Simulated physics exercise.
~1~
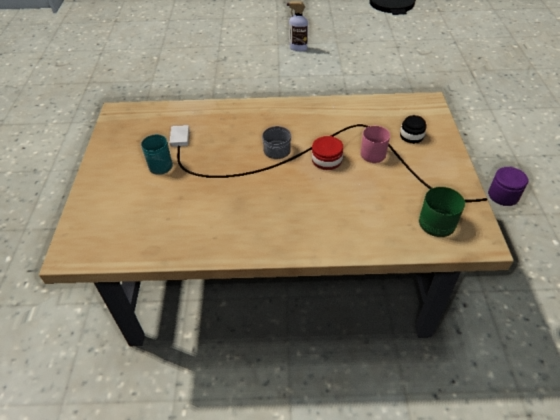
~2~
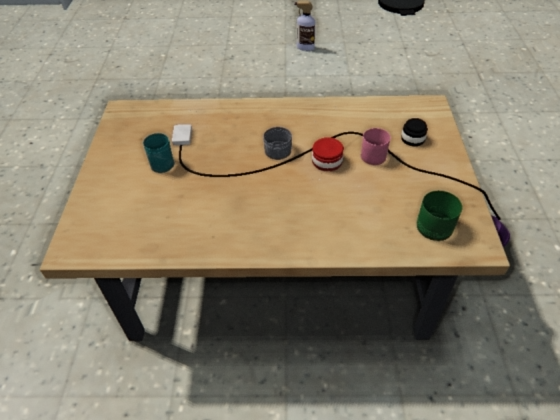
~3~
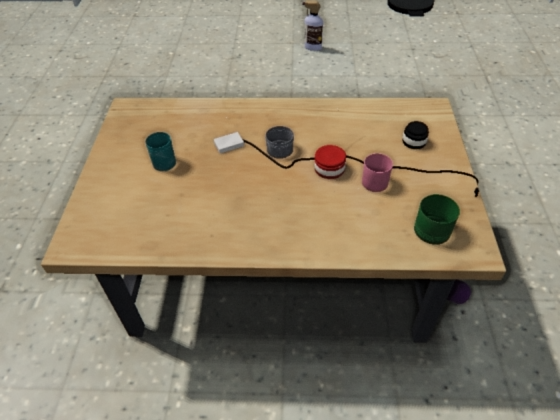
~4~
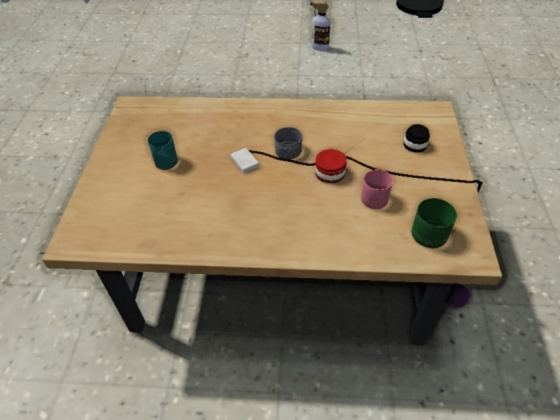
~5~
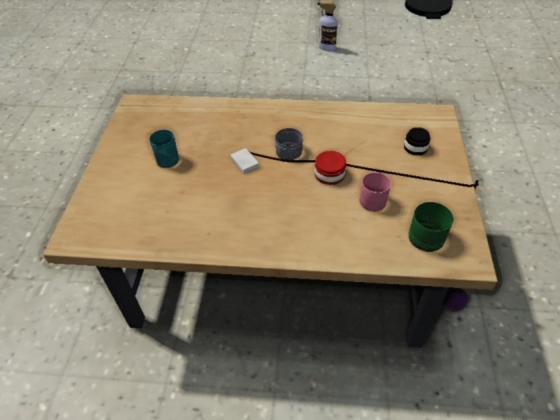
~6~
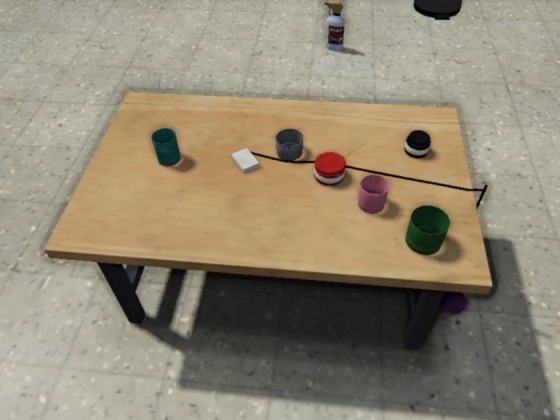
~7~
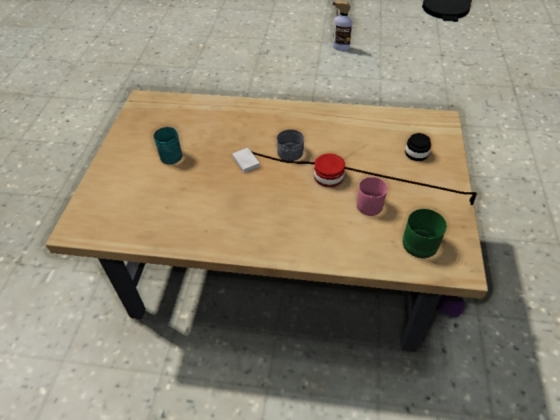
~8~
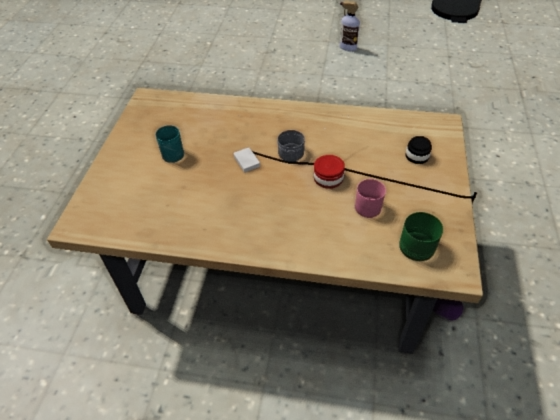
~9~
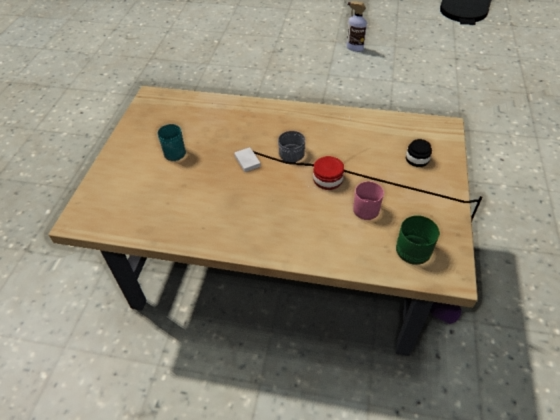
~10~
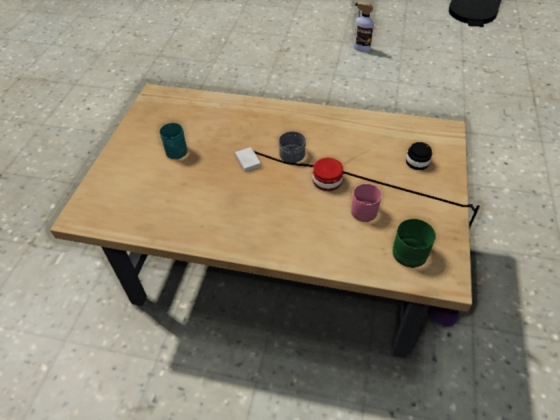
A purple cylinder hangs just off the right edge of a wooden table, joined by a black cable to a small white device at the left, seen from above on a speckled floor. Teal, grey, pink and green cups, a red canister and a black jar stand between. The purple cylinder drops past the edge and ends up below, partly hidden beneath the table. The cable pulls taut, dragging the white device rightward and nudging the pink cup toward the front. Everything else stays up on the tabletop, the cable's end dangling at the right edge as the view drifts slightly.
